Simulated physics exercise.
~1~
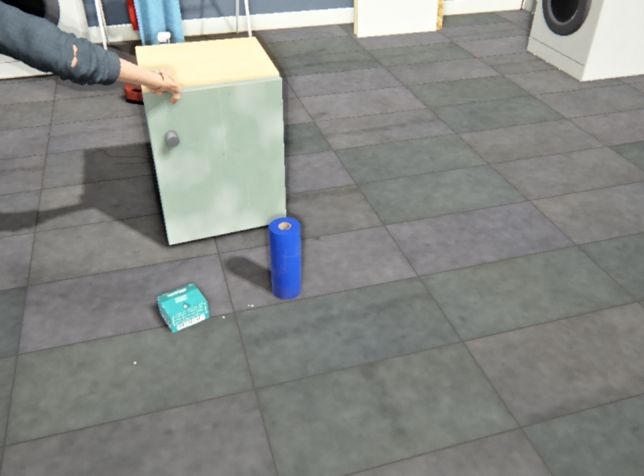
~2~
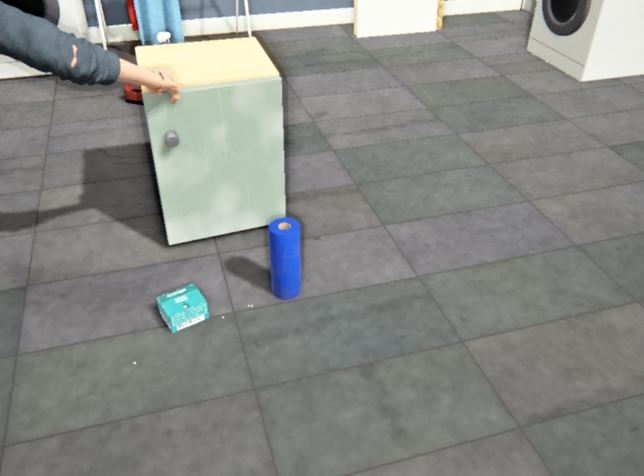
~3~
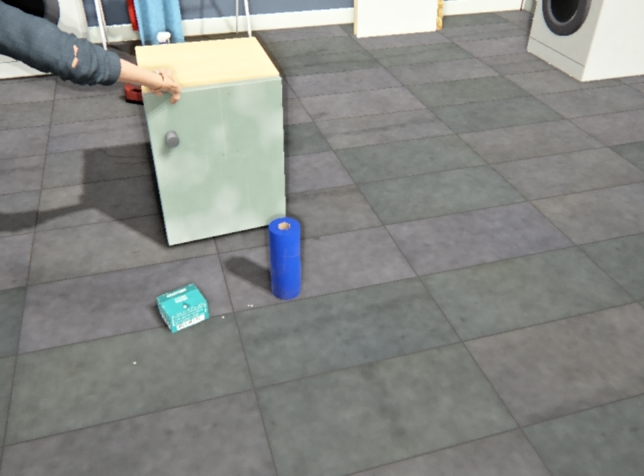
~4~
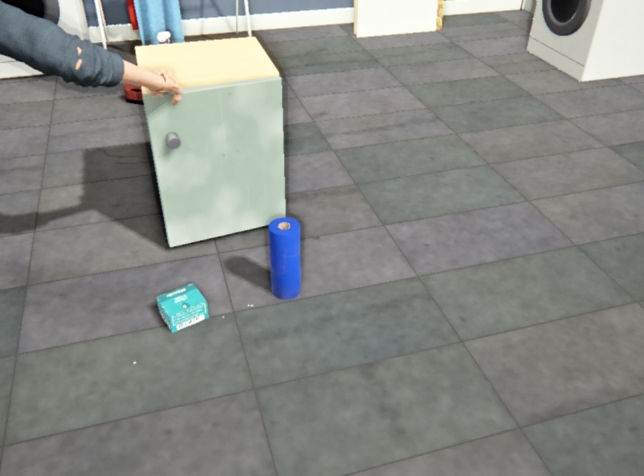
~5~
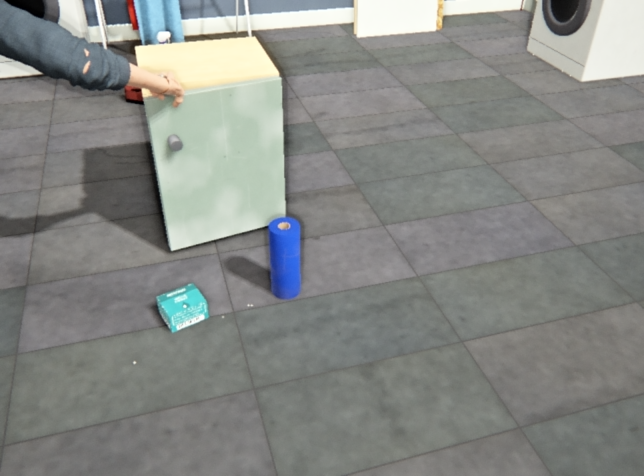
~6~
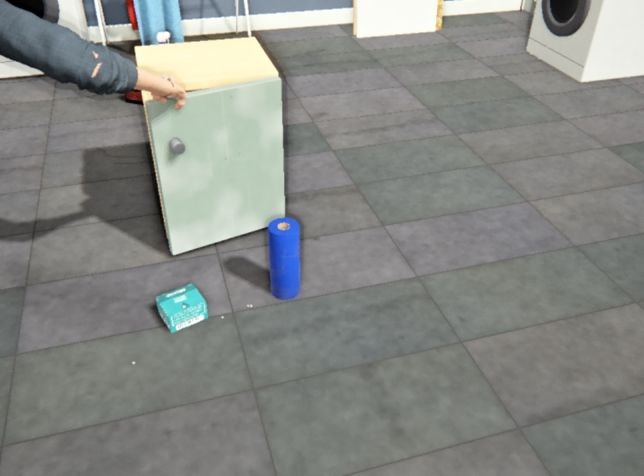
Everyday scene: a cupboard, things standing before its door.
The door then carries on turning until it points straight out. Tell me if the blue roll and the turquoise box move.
Outcome: The blue roll is disturbed, the turquoise box goes undisturbed.
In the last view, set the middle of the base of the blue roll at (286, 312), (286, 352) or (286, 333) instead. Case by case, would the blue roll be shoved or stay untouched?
First the blue roll gets pushed, next it stays clear, and last it stays clear.
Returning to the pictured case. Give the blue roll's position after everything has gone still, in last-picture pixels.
(328, 258).
Then, 1.36 s later than the last frame, door 72° open; blue roll shifted a little near (292, 260); turquoise box at rest near (182, 308).
Then, 1.54 s later than the last frame, door 80° open; blue roll shifted about its own width near (308, 260); turquoise box at rest near (182, 308).
Then, 1.70 s later than the last frame, door 87° open; blue roll shifted about its own width near (322, 259); turquoise box at rest near (182, 308).
When it is over, the blue roll gets knocked, near (328, 258); the turquoise box escapes contact, near (182, 308).
